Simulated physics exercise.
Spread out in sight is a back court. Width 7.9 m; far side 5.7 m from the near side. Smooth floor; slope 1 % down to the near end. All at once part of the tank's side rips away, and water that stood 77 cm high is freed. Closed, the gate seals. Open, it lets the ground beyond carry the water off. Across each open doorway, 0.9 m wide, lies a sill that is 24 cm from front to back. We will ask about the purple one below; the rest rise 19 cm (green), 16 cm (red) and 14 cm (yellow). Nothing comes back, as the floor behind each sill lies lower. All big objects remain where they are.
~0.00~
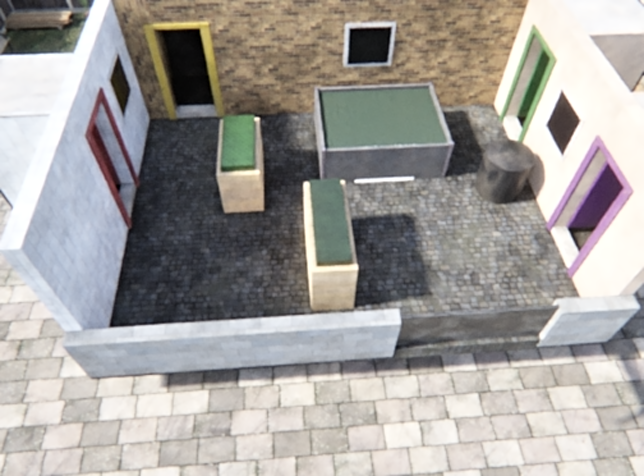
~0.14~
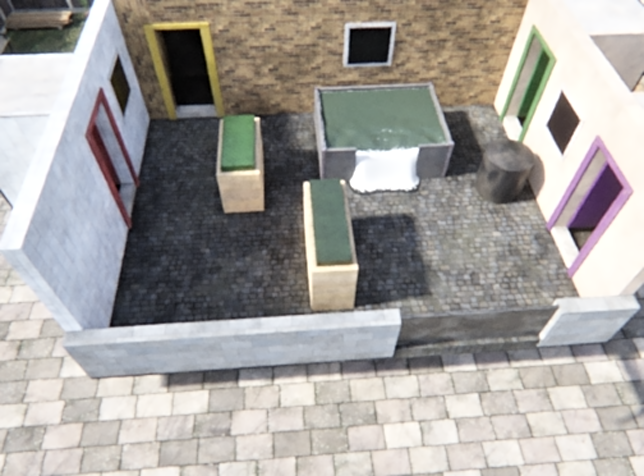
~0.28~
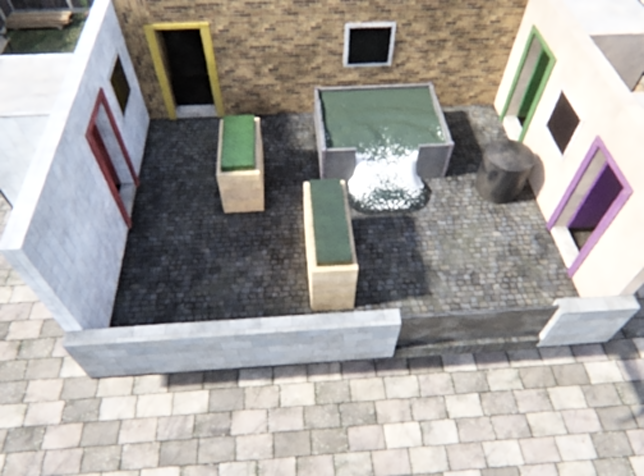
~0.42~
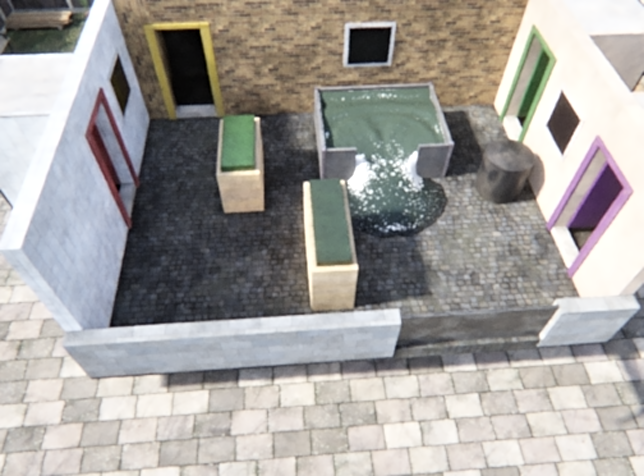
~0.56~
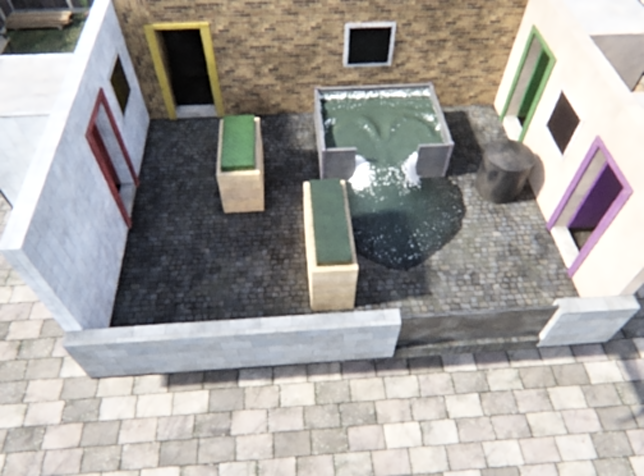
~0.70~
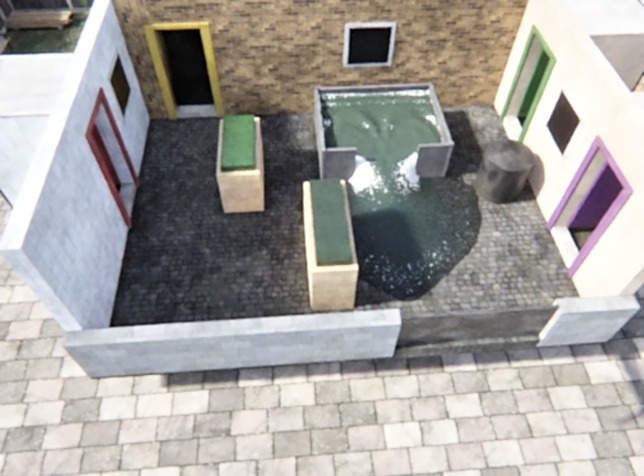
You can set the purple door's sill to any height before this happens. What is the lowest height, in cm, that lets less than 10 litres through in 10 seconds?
About 18 cm.
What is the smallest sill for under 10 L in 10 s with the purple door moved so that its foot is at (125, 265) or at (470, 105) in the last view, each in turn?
First place around 10.0 cm, second around 9.5 cm.
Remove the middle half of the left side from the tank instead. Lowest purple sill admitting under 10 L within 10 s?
Some 7.0 cm.
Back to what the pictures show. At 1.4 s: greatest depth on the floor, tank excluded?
About 48 cm.
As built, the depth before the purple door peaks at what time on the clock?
The depth peaks at about 4.0 seconds.
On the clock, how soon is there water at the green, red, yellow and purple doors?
The green door at 4.0 s, the red door at 3.4 s, the yellow door at 7.0 s, the purple door at 1.8 s.
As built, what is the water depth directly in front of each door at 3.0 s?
In cm: Green 0, red 0, yellow 0, purple 18.
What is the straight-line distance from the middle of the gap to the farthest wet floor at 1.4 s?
I make it some 4.0 m.
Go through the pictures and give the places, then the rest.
The tank at (380, 118) is whole and still, 77 cm deep; the purple door at (583, 214) is dry, in the first picture.
Water pours out at (384, 169) and has run 0.3 m, to (358, 191); about 11 cm deep outside, 77 cm at the back, in the second picture.
Water pours out at (384, 169) and has run 0.9 m, to (371, 211); about 13 cm deep outside, 77 cm at the back, in the third picture.
The front is at (381, 233), 1.4 m from the gap at (384, 170); 2.4 m2 of floor is wet, 73 cm left at the back, in the fourth picture.
The gap is at (384, 169), the front 2.1 m out at (394, 264); the back of the tank holds 65 cm, in the fifth picture.
The front is at (403, 296), 2.8 m from the gap at (384, 169); 6.0 m2 of floor is wet, 66 cm left at the back; 1.6 m in a straight line remain to the purple door at (583, 214), in the sixth picture.
After 1.4 s water covers 30 % of the floor, deepest (48 cm) near (378, 337); it has not reached the purple door.
After 3.0 s water covers 55 % of the floor, deepest (40 cm) near (584, 323); 18 cm at the purple door, 2 litres in over its 12 cm sill.
After 10.0 s water covers 95 % of the floor, deepest (18 cm) near (541, 326); 14 cm at the purple door, 76 litres in over its 12 cm sill.
At the purple door as built, the water arrived by 1.8 s and peaked near 19 cm at 4.0 s.
With a sill of 15 cm, 33 litres would have come in within the 10 s; with 20.5 cm, 4 litres. So under 10 litres takes about 18 cm.
